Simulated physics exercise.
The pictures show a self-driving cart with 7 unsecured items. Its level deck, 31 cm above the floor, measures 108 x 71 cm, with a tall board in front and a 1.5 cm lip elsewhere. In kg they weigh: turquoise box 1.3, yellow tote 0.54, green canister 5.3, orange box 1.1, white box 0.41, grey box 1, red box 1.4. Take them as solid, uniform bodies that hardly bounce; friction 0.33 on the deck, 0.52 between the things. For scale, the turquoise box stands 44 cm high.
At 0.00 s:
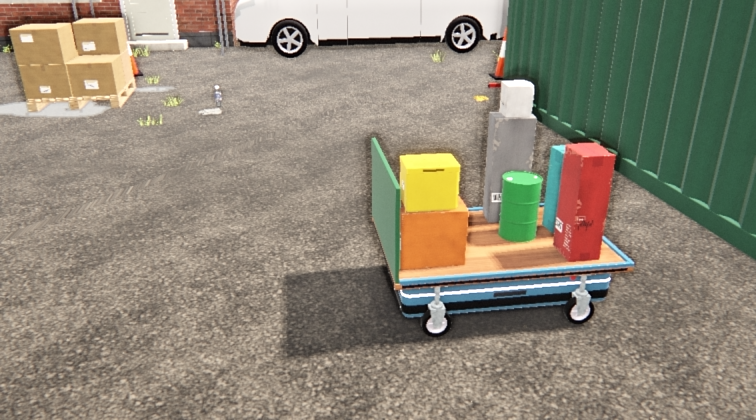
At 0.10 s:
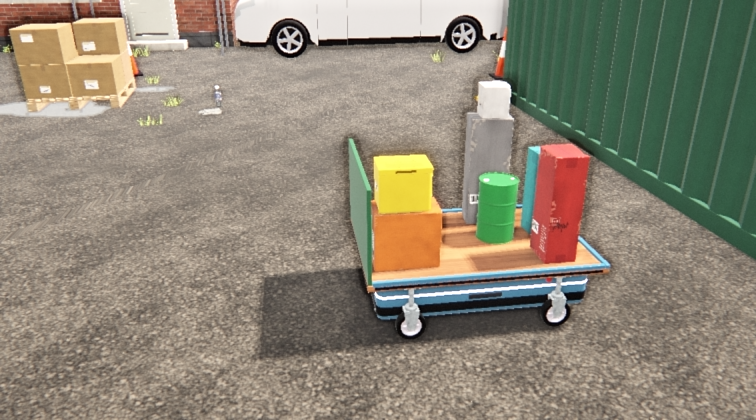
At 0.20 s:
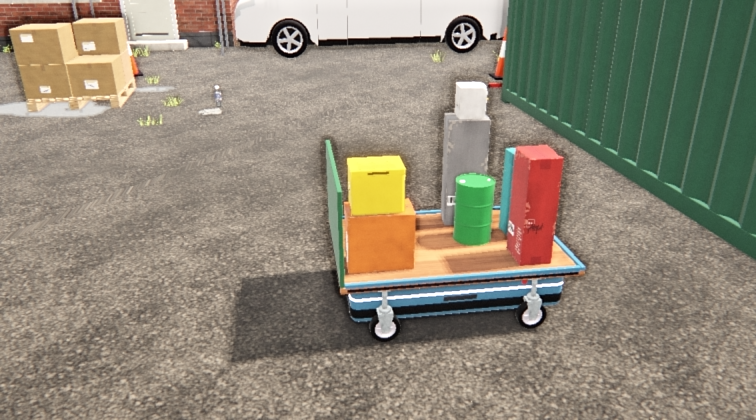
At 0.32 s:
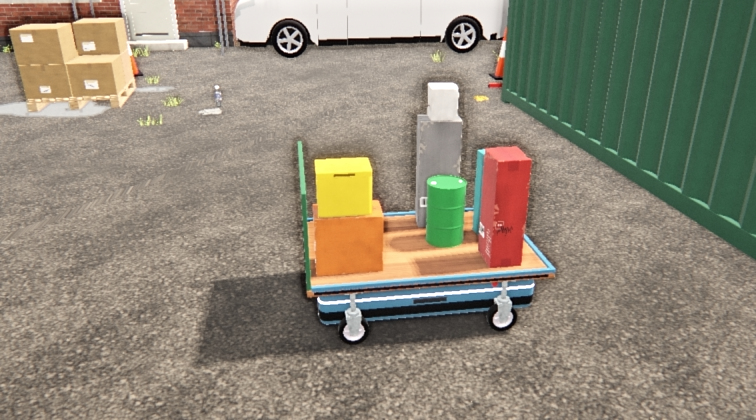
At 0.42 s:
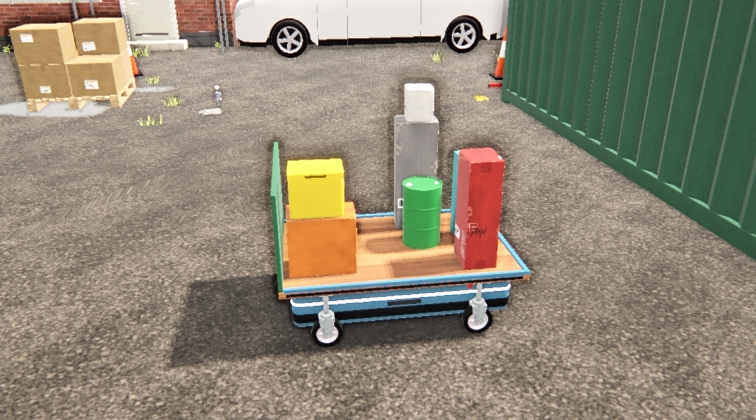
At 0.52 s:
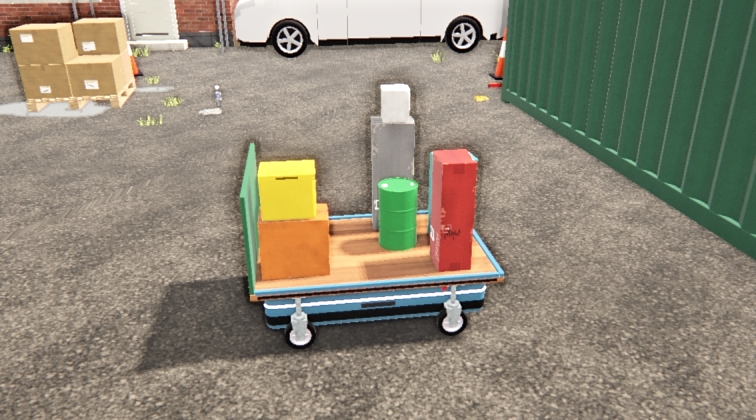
A flat cart loaded with colorful boxes and a green barrel rolled steadily to the left across a paved yard, its tall green board leading, while the load stayed in place on the deck.
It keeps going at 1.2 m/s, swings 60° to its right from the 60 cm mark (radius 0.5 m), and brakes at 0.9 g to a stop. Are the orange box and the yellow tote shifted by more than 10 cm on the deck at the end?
The orange box gets shifted; the yellow tote gets shifted.
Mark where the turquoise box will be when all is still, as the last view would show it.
Near (298, 173).
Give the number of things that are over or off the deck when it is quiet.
5 of them.
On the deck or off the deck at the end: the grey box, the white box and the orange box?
The grey box ends on the deck; the white box is still on the deck; the orange box finishes off the deck.
After 0.82 s, cart has run 98 cm, turned 27°; yellow tote now off the deck; orange box 19° off upright near (213, 220); white box 6° off upright.
After 1.12 s, cart has run 134 cm, turned 59°; orange box now off the deck; white box 21° off upright; grey box 19° off upright.
After 1.32 s, cart has run 151 cm, turned 60°; white box on its side; grey box 24° off upright; red box 6° off upright.
After 1.62 s, cart has run 151 cm, turned 60°, stopped; white box upside down; grey box 46° off upright; red box 40° off upright.
In the end (2.5 s), off the deck, yellow tote and orange box; toppled on the deck, white box, grey box and red box; not toppled but over 10 cm from the start, turquoise box and green canister. In the last view, orange box near (165, 217), yellow tote near (107, 282).
